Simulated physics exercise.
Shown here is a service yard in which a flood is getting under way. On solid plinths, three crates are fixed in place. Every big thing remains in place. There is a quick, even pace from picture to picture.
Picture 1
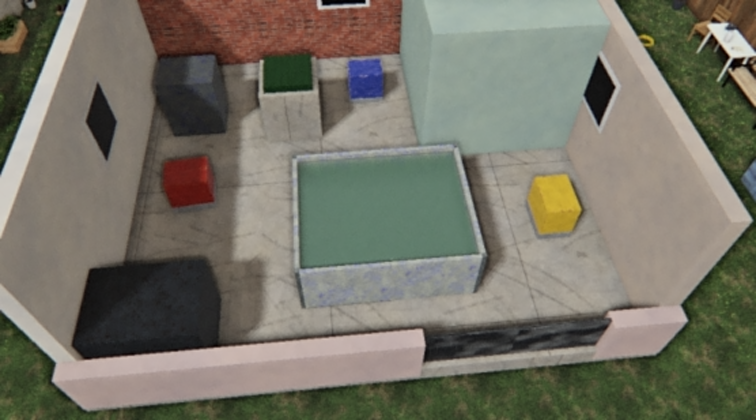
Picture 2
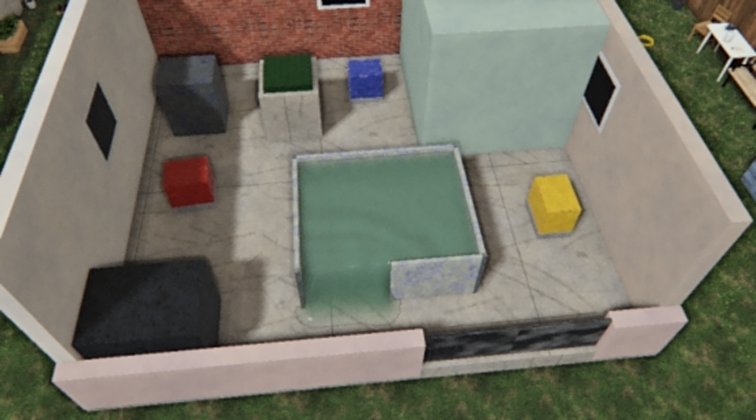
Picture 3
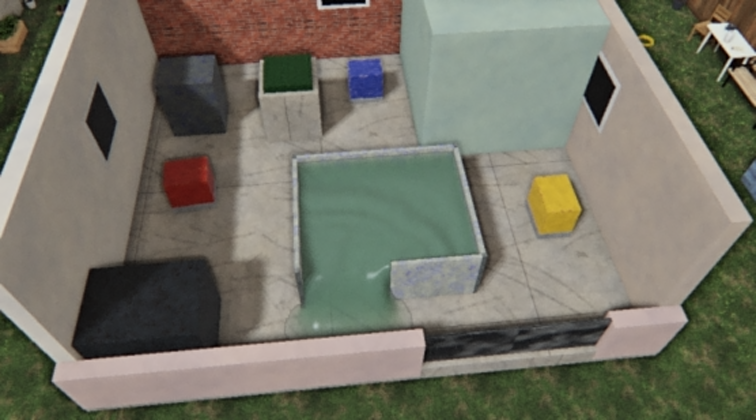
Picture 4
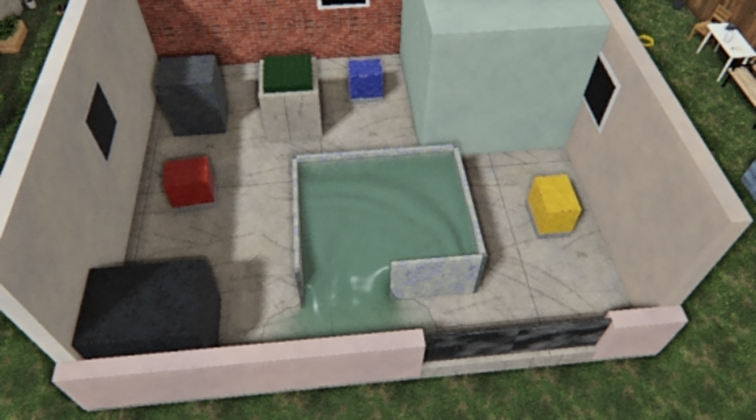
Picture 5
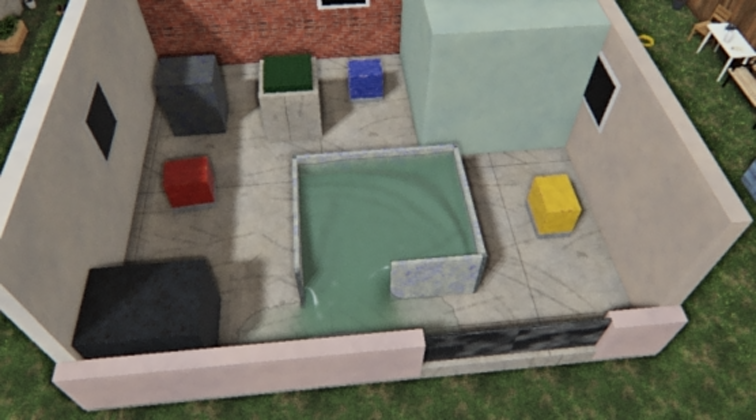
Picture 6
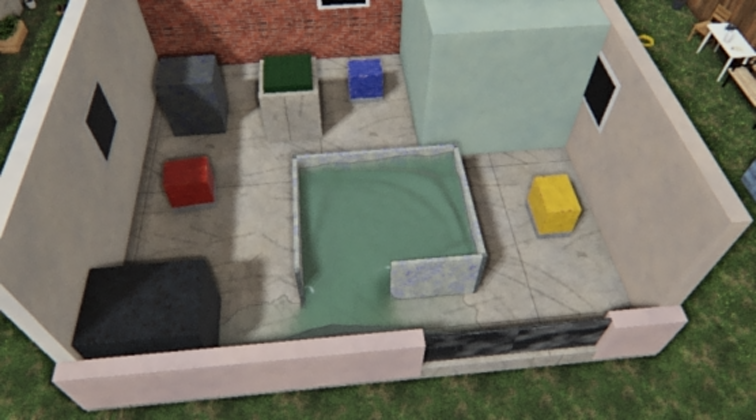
Green water pours through an opening at the left of a pale tank's front wall and spreads over the paving towards the low pink front wall, in a walled yard seen from above. Dark blocks stand at left near a red cube, with a green-topped plinth and blue cube behind, a large pale-green block at back right and a yellow cube at right. Ripples cross the tank as its level sinks slightly, while the blocks and camera stay still.
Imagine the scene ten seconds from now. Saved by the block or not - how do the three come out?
As I see it, the yellow crate gets touched by the water, the blue crate gets touched by the water, the red crate gets touched by the water.
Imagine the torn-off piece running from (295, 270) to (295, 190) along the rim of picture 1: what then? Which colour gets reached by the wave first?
That would be the red crate, reached first.
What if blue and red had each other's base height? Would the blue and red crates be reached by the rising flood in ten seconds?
Looks like the blue is inundated, and the red is inundated.
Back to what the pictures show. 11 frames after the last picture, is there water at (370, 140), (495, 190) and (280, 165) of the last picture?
Going through them in order, I'd say clear, clear and drenched.
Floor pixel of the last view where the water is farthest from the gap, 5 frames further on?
Roughly (641, 330).
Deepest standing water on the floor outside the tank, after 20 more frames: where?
Answer: (115, 382).
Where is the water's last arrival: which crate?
It's the crate marked blue.
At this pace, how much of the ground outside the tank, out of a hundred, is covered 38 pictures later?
Roughly 100 %.
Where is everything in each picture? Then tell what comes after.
In the first frame, the open tank at (383, 207) is whole and still.
In the second frame, the front is at (395, 312), out from the gap at (347, 291).
In the third frame, the front is at a hidden place, out from the gap at (347, 291).
In the fourth frame, the front is at a hidden place, out from the gap at (347, 293).
In the fifth frame, the front is at a hidden place, out from the gap at (347, 292).
In the sixth frame, water pours out at (347, 292) and has run to a hidden place.
A moment on, water covers 25 % of the floor; the yellow crate not reached, the blue crate not reached, the red crate not reached.
Next, water covers 45 % of the floor; the yellow crate water round its plinth, the blue crate not reached, the red crate water round its plinth.
Then, water covers 70 % of the floor; the yellow crate water round its plinth, the blue crate water round its plinth, the red crate water round its plinth.
Later, water covers 100 % of the floor; the yellow crate water round its plinth, the blue crate water round its plinth, the red crate water round its plinth.
In the end, water covers 100 % of the floor; the yellow crate was topped, the blue crate was topped, the red crate was topped.
